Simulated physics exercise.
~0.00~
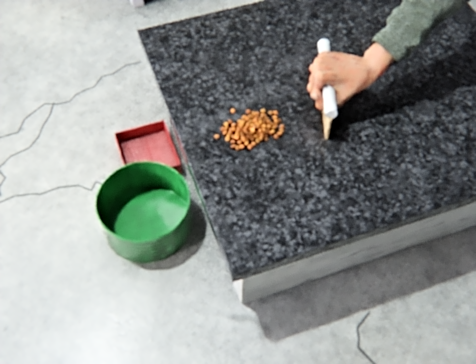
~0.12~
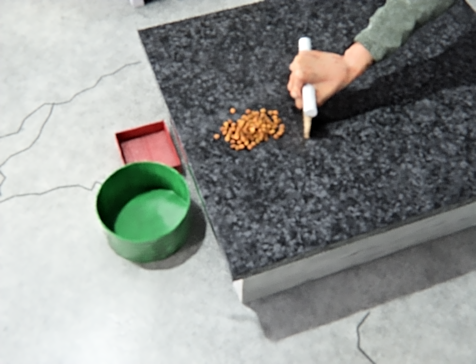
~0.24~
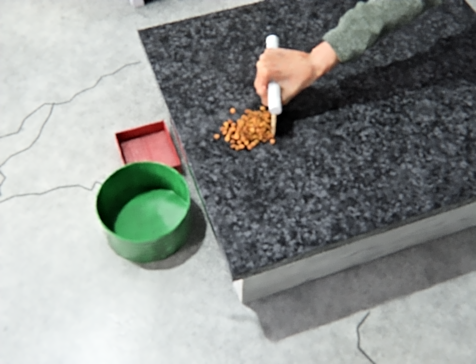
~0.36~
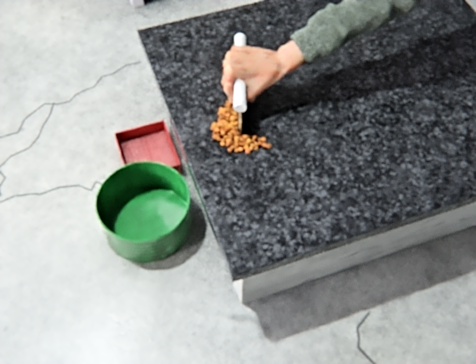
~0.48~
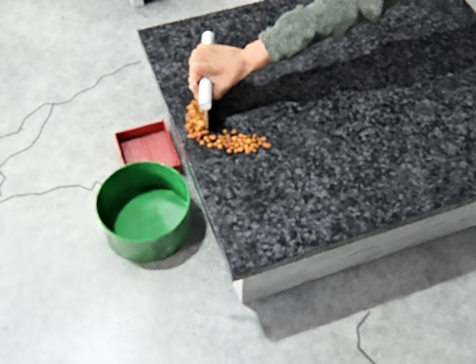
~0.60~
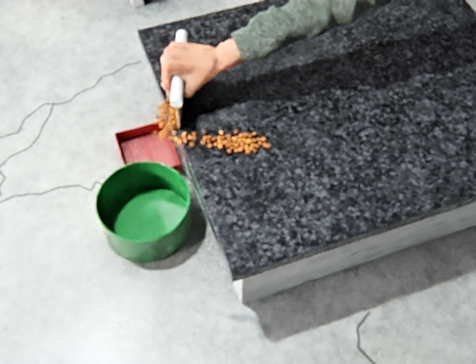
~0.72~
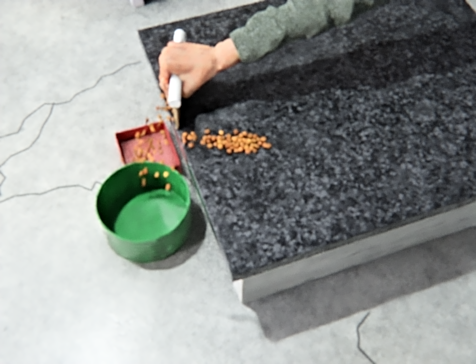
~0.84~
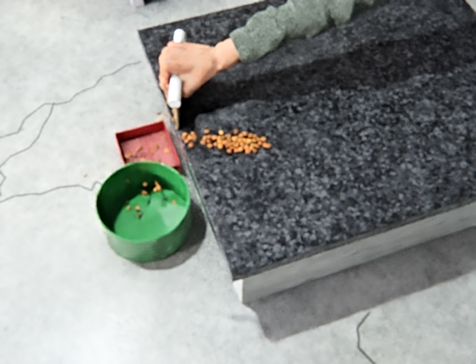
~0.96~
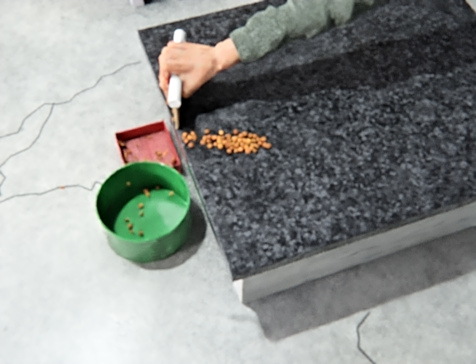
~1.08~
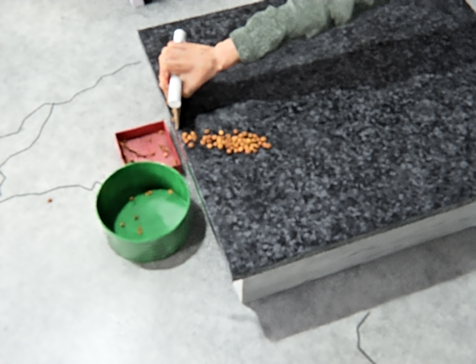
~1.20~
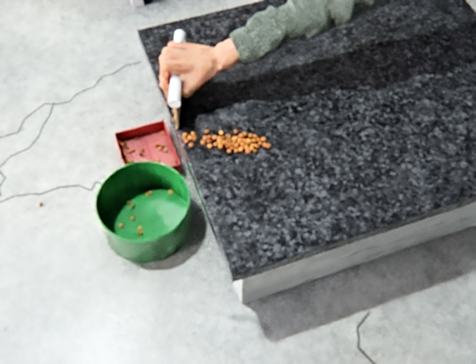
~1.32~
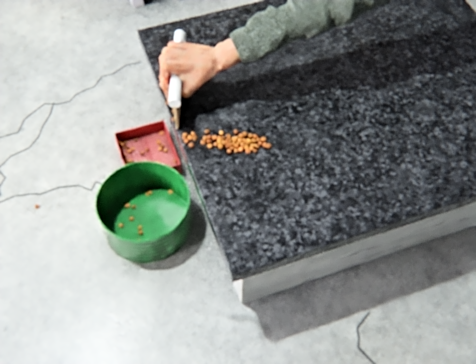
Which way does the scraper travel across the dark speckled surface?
The scraper travels to the left, pushing into the kibble until it stops at the edge.
